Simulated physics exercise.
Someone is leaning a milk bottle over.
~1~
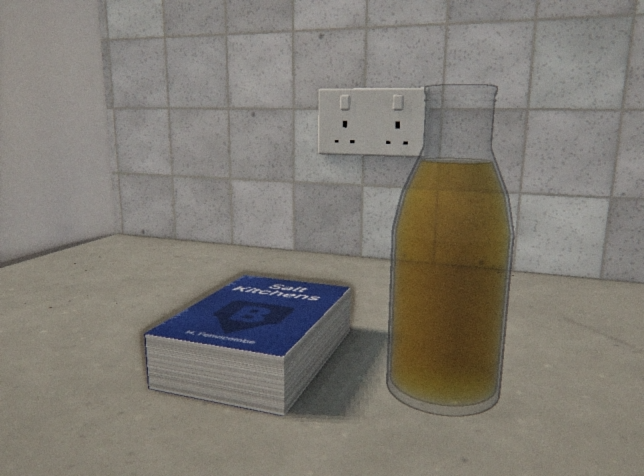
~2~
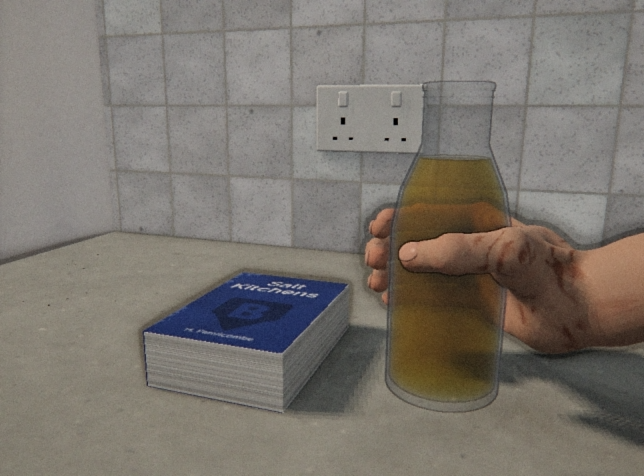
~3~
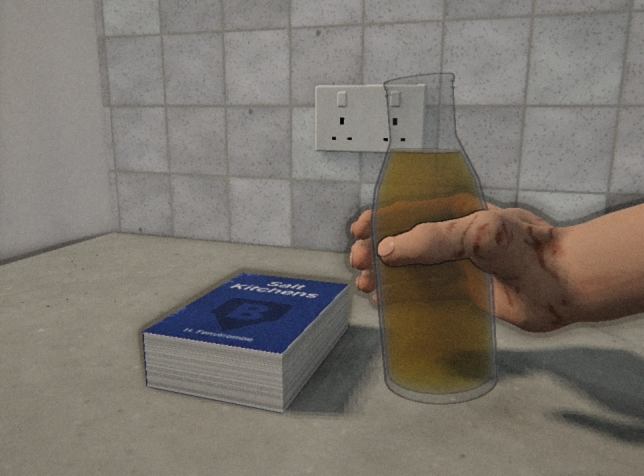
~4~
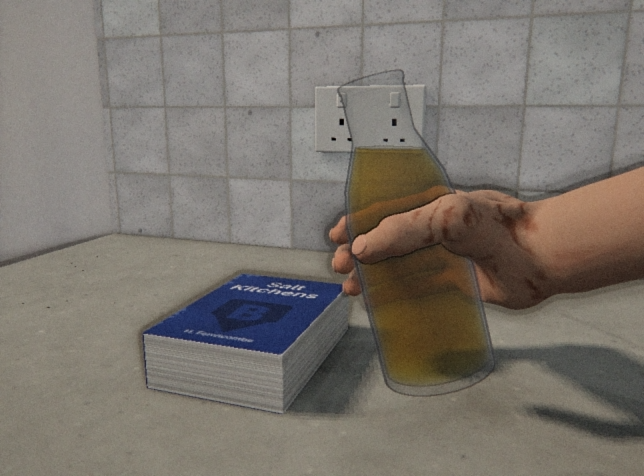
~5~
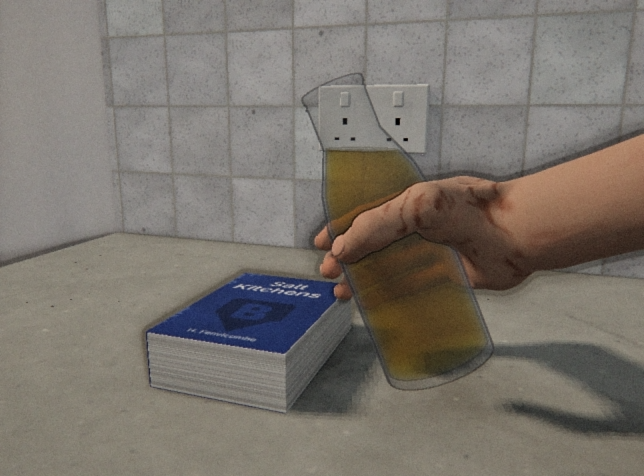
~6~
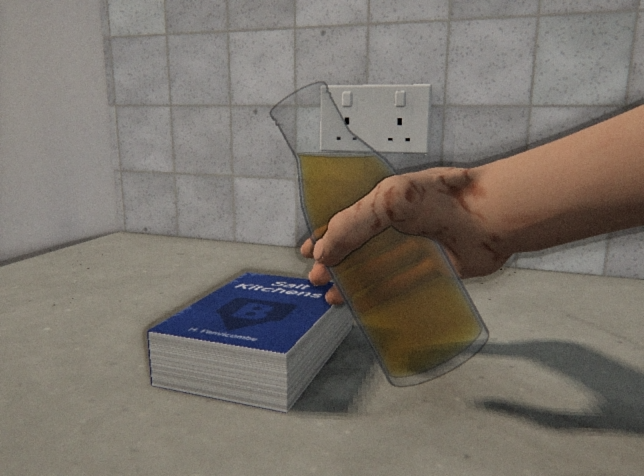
A glass bottle mostly full of yellowish-brown liquid stood beside a thick blue book on a counter until a hand reached in from the right, gripped it and leaned it left, towards the book.
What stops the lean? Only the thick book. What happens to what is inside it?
The liquid will not escape at that angle.
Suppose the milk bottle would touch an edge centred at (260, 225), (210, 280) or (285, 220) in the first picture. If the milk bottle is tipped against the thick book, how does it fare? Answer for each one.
No loss, overflow, no loss.
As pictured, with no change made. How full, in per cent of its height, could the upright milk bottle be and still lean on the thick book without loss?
It can be filled to around 90 %.
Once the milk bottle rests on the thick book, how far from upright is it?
I'd put the lean at around 50 degrees.
Next, the milk bottle leans by about 40°; its rim is dry.
After that, the milk bottle leans by about 45°; its rim is dry.
Finally, the milk bottle leans by about 50°, against the thick book; its rim is dry.
